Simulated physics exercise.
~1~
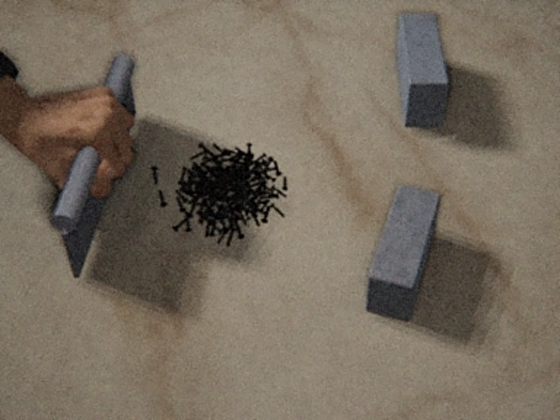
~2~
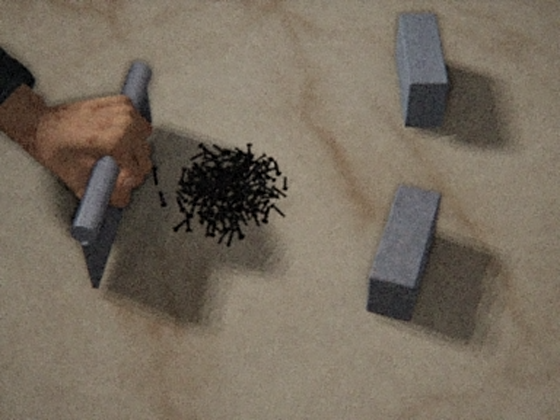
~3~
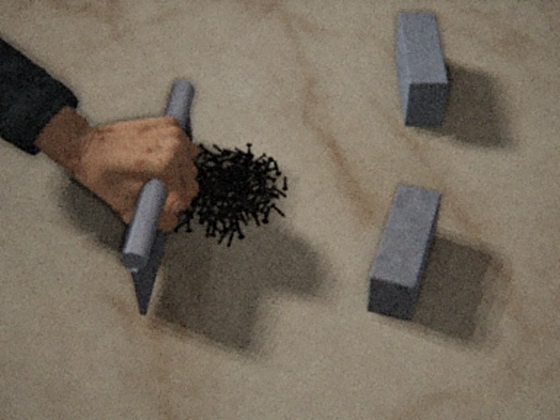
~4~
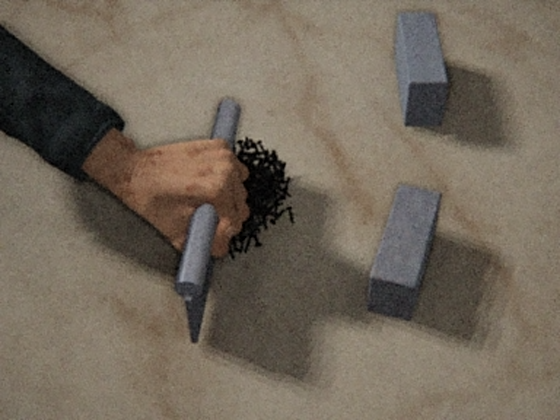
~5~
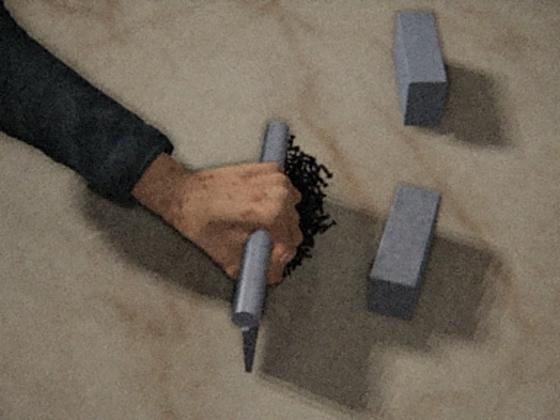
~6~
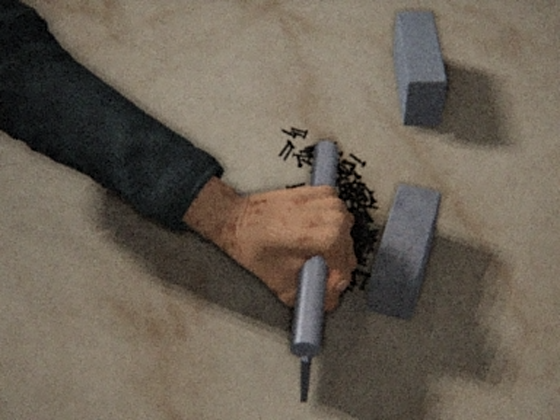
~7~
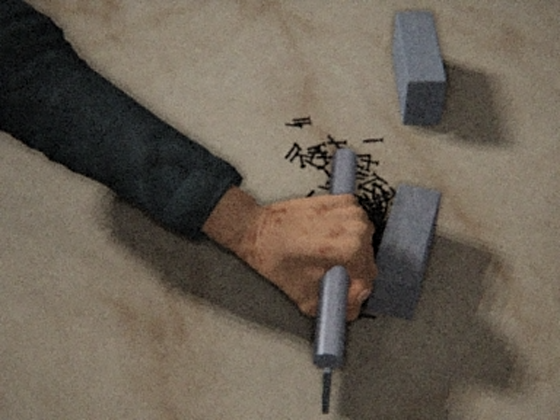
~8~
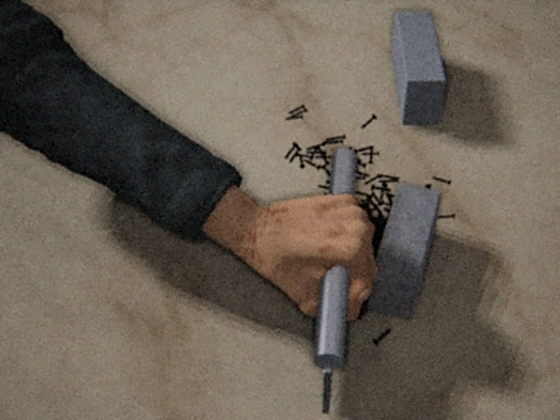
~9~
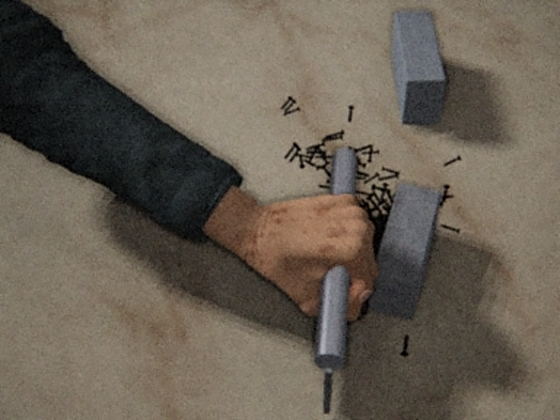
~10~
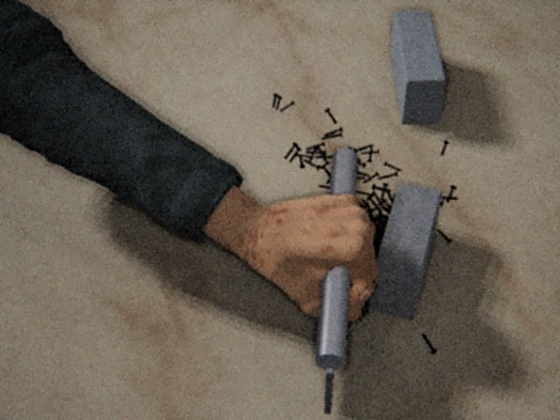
To begin with, a hand grips the round handle of a gray scraper to the left of a heap of small black screws, with two gray blocks standing on the right of a pale, veined surface. The hand moves the scraper right and slightly down until it meets the heap. It then shoves the screws toward the lower block, and some spill around the upper end of the blade. The scraper stops just short of that block, and a few screws scatter outward. Finally, the hand stays still, with most screws bunched between blade and block.
